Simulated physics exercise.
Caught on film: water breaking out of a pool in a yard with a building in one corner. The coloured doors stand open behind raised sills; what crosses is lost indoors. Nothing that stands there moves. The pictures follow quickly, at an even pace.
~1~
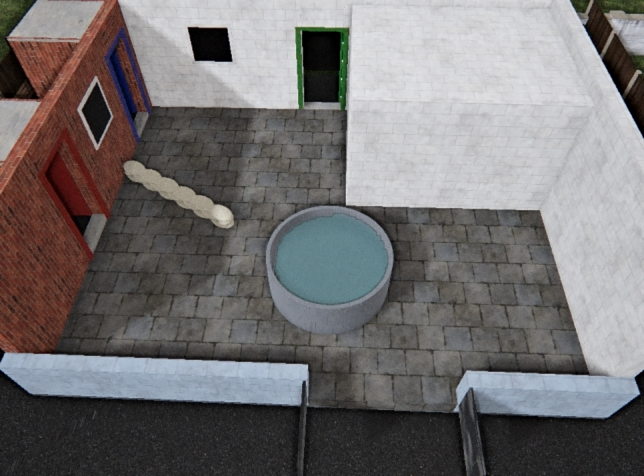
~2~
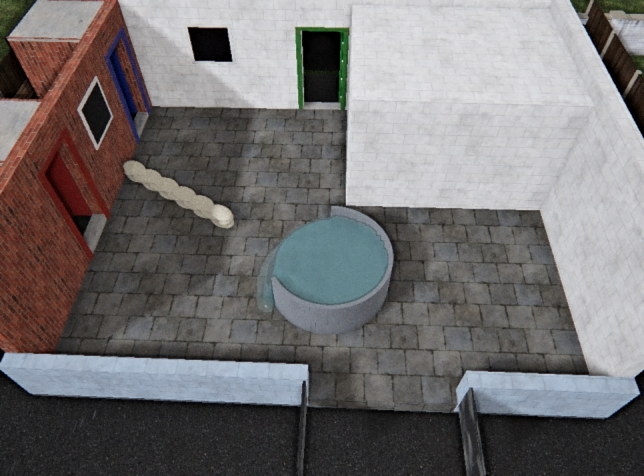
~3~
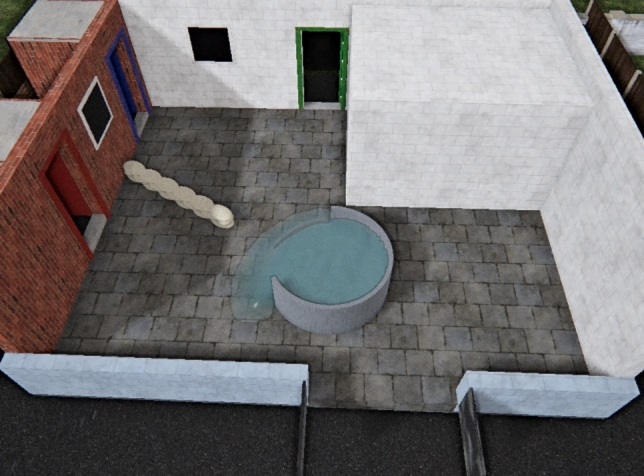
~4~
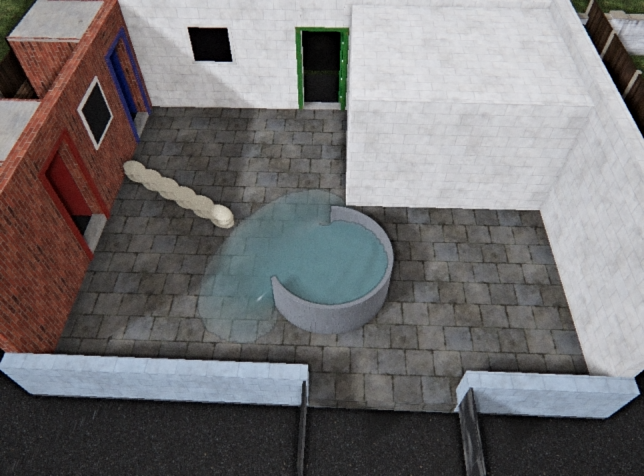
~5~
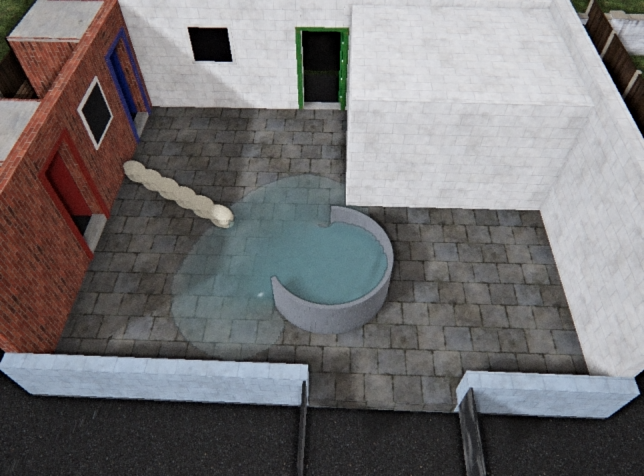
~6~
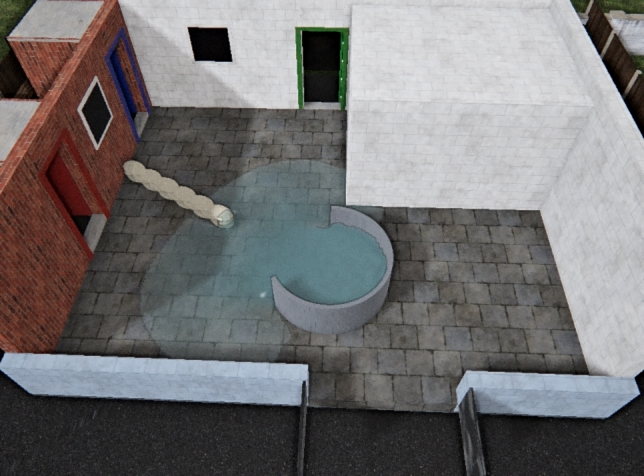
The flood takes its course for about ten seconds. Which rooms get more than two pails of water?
In the end: The green door lets in a lot; the blue door lets in a lot; the red door lets in a lot.
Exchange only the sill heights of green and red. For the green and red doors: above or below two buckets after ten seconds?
My reading: Green holds; red lets more in.
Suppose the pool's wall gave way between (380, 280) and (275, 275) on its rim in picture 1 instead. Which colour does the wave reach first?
First comes the door marked red.
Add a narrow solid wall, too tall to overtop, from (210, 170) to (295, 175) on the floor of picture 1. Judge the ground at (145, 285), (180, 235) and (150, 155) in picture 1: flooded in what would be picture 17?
In that order: Flooded, under water, awash.
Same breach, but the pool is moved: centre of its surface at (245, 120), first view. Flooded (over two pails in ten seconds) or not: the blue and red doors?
My reading: Blue floods; red is under.
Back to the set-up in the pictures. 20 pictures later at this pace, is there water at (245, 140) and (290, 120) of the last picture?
As listed: Wet, wet.
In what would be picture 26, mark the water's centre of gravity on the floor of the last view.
Around (195, 212).
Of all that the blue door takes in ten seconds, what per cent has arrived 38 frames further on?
Close to 100 %.
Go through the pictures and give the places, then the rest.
The pool at (329, 256) is whole and still, in the first frame.
The front is at (267, 309), out from the gap at (283, 250), in the second frame.
Water pours out at (283, 251) and has run to (242, 317), in the third frame.
Water pours out at (283, 252) and has run to (215, 329), in the fourth frame.
The front is at (192, 337), out from the gap at (283, 252), in the fifth frame.
The front is at (146, 314), out from the gap at (283, 253), in the sixth frame.
A moment on, water covers 55 % of the floor; the green door not reached, the blue door not reached, the red door wet at the sill, nothing in.
Next, water covers 60 % of the floor; the green door under two buckets in, the blue door wet at the sill, nothing in, the red door over two buckets in.
Then, water covers 55 % of the floor; the green door over two buckets in, the blue door over two buckets in, the red door far over two buckets in.
Later, water covers 65 % of the floor; the green door over two buckets in, the blue door far over two buckets in, the red door far over two buckets in.
In the end, water covers 80 % of the floor; the green door far over two buckets in, the blue door far over two buckets in, the red door far over two buckets in.
